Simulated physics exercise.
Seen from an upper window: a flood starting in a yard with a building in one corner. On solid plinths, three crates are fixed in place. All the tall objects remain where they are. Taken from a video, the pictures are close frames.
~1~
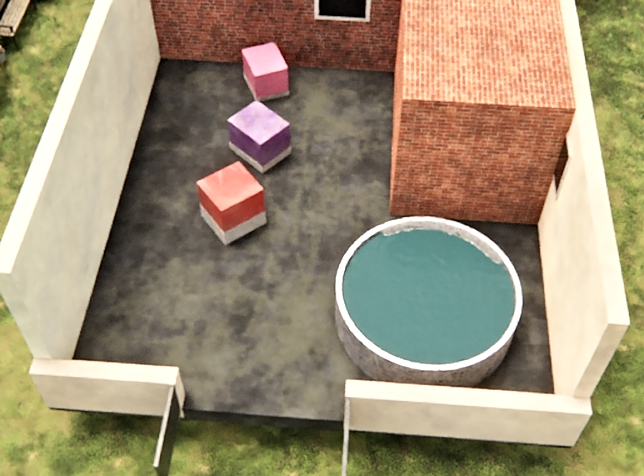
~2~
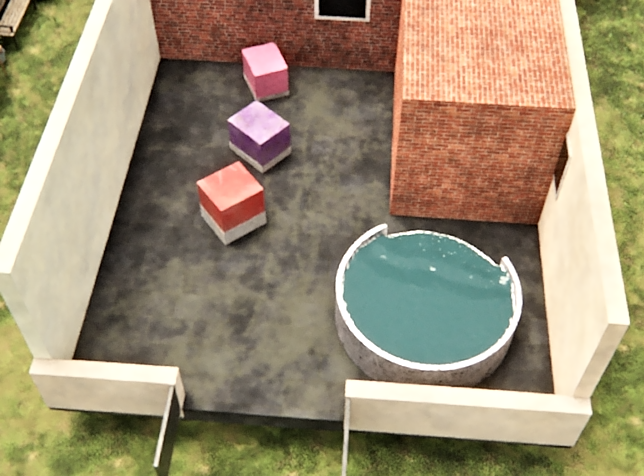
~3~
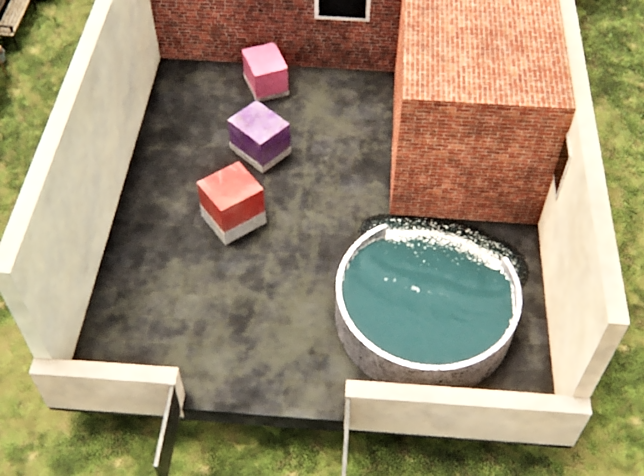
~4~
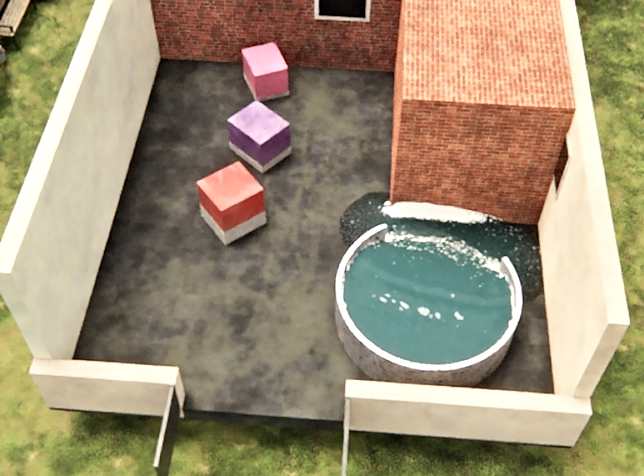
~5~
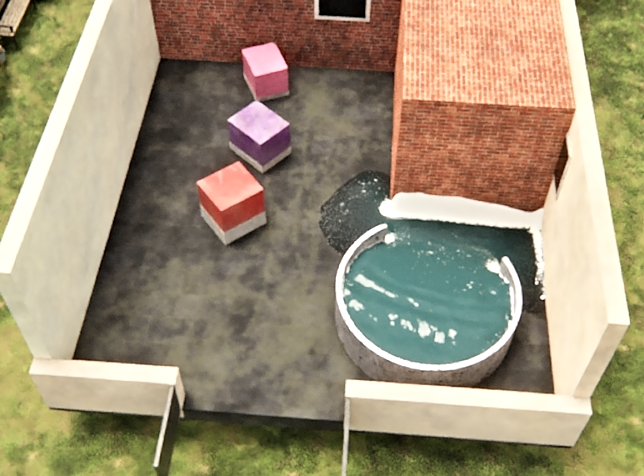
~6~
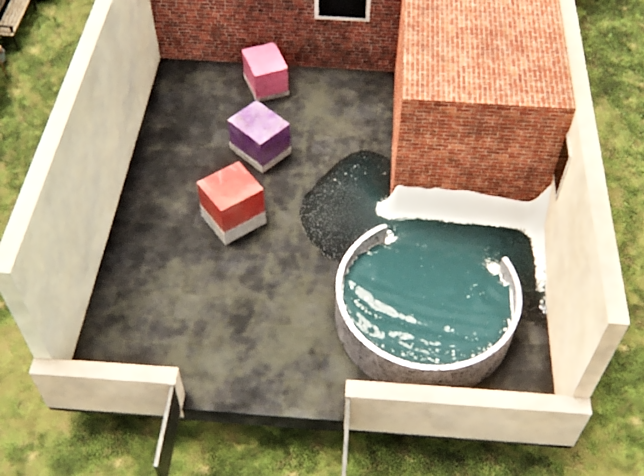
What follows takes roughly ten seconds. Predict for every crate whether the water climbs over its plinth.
In the end the red crate will be out of the flood; the purple crate will be reached by the flood; the pink crate will be reached by the flood.
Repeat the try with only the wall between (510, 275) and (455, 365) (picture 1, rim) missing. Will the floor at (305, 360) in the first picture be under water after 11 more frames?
Submerged.
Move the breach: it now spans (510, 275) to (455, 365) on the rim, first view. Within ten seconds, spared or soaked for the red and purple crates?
Log: Red crate stays clear; purple crate stays clear.
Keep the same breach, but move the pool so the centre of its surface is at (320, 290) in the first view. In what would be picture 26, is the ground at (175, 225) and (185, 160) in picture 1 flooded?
The first spot is not reached and the second is inundated.
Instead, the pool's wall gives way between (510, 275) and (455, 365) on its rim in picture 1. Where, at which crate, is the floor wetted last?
My pick is the pink one.
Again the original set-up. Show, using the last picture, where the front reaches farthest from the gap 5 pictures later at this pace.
I'd put it around (323, 97).
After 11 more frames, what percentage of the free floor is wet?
Estimate: Some 40 in a hundred.
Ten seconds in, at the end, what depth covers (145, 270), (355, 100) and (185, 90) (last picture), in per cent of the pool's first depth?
8, 8 and 8 per cent, roughly.
A moment on, water covers 25 % of the floor; the red crate water round its plinth, the purple crate water round its plinth, the pink crate not reached.
Next, water covers 40 % of the floor; the red crate water round its plinth, the purple crate water round its plinth, the pink crate water round its plinth.
Then, water covers 70 % of the floor; the red crate water round its plinth, the purple crate water round its plinth, the pink crate water round its plinth.
Later, water covers 90 % of the floor; the red crate water round its plinth, the purple crate water round its plinth, the pink crate water round its plinth.
In the end, water covers 100 % of the floor; the red crate stayed above the water, the purple crate was topped, the pink crate was topped.
